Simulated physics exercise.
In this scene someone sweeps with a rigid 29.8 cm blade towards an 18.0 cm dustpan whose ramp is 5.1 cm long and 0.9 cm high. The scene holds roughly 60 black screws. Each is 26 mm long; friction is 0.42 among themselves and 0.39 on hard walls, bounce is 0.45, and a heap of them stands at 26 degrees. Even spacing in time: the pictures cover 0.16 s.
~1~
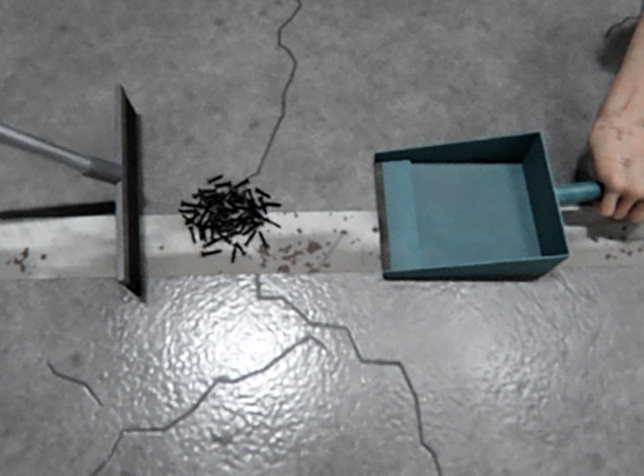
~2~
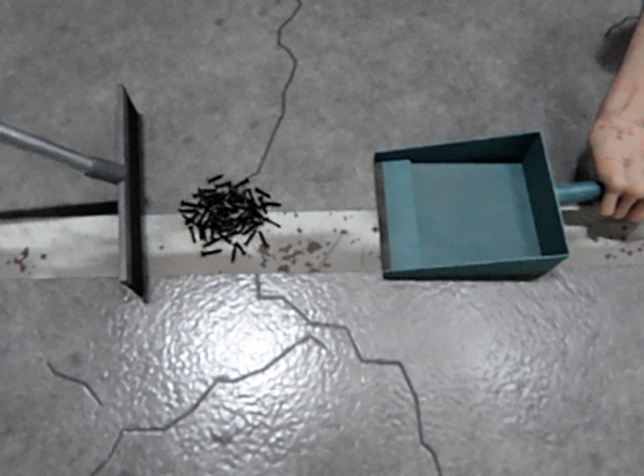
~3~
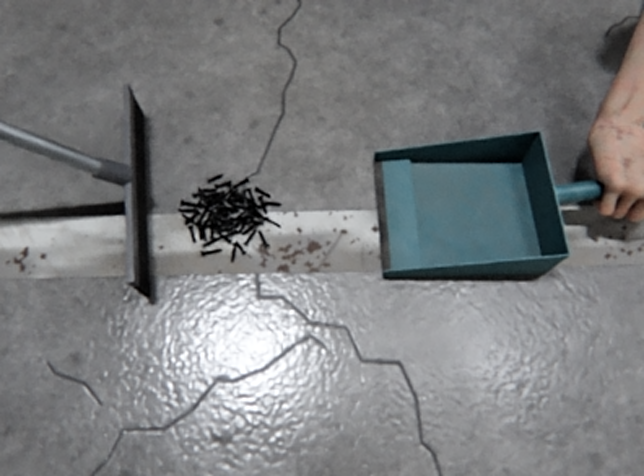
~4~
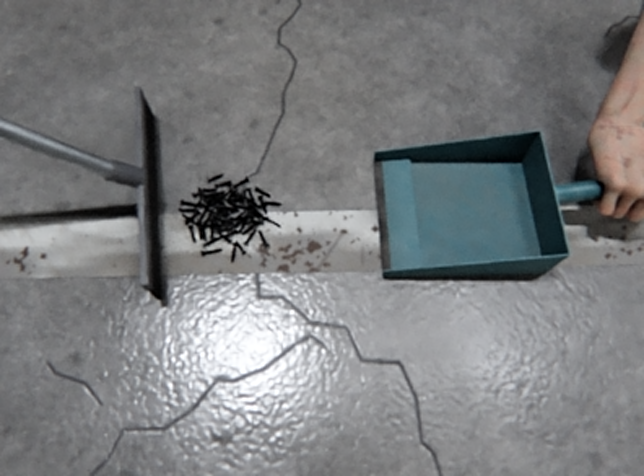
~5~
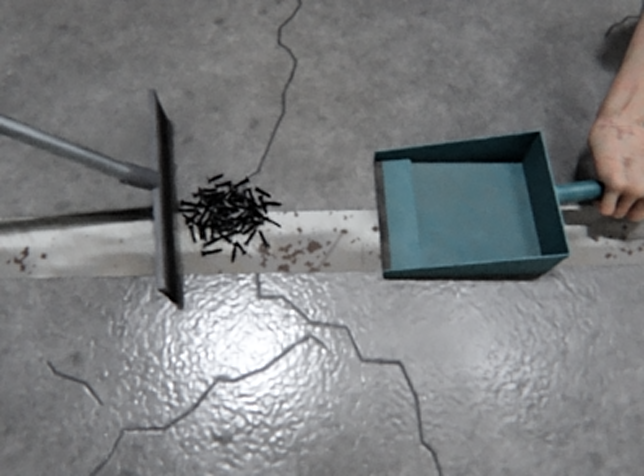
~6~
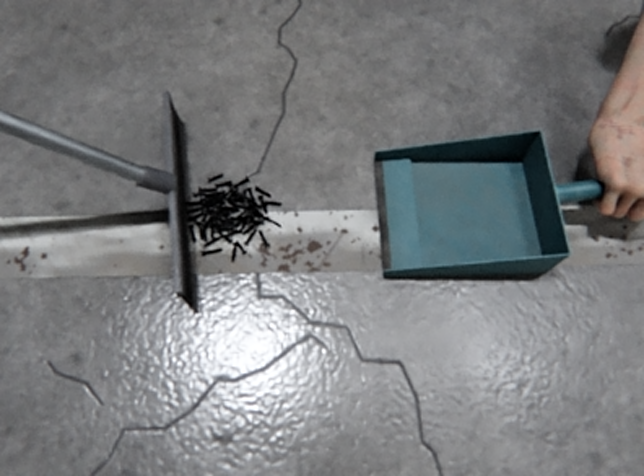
On a cracked grey floor crossed by a pale stained strip, a dark blade on a grey handle slides slowly right and meets the edge of a heap of small black pieces, while a hand holds a teal dustpan still.
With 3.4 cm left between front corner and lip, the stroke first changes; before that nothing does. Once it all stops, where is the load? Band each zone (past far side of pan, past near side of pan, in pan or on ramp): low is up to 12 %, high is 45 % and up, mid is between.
Past the pan's far side low, past the pan's near side low, in the pan or on its ramp low.
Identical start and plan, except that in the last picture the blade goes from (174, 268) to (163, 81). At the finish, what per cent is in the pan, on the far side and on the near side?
Per cent by place - pan 10, far side 20, near side 0.
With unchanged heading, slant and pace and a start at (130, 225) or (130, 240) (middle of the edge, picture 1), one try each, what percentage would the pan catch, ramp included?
First try about 5 per cent, second about 5 per cent.
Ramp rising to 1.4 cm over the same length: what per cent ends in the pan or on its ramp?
Roughly 5 per cent.
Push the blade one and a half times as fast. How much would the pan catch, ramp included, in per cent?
Roughly 20 in a hundred.
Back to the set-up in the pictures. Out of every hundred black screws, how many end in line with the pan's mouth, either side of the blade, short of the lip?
That works out near 90 percent.
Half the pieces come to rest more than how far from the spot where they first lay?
It comes to some 20 cm.
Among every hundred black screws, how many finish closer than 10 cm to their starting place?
About 0 percent.
Then, 0.17 s after the last picture, middle of the blade 16 cm from the lip; 0 % over the lip, far side 0 %, near side 0 %.
Then, 0.29 s after the last picture, middle of the blade 8 cm from the lip; 0 % over the lip, far side 5 %, near side 0 %.
Then, 0.53 s after the last picture, middle of the blade 6 cm from the lip; 5 % over the lip, far side 5 %, near side 5 %.
In the end, far side 5 %, near side 5 %, pan 5 %, in front of the lip or behind the blade 90 %.
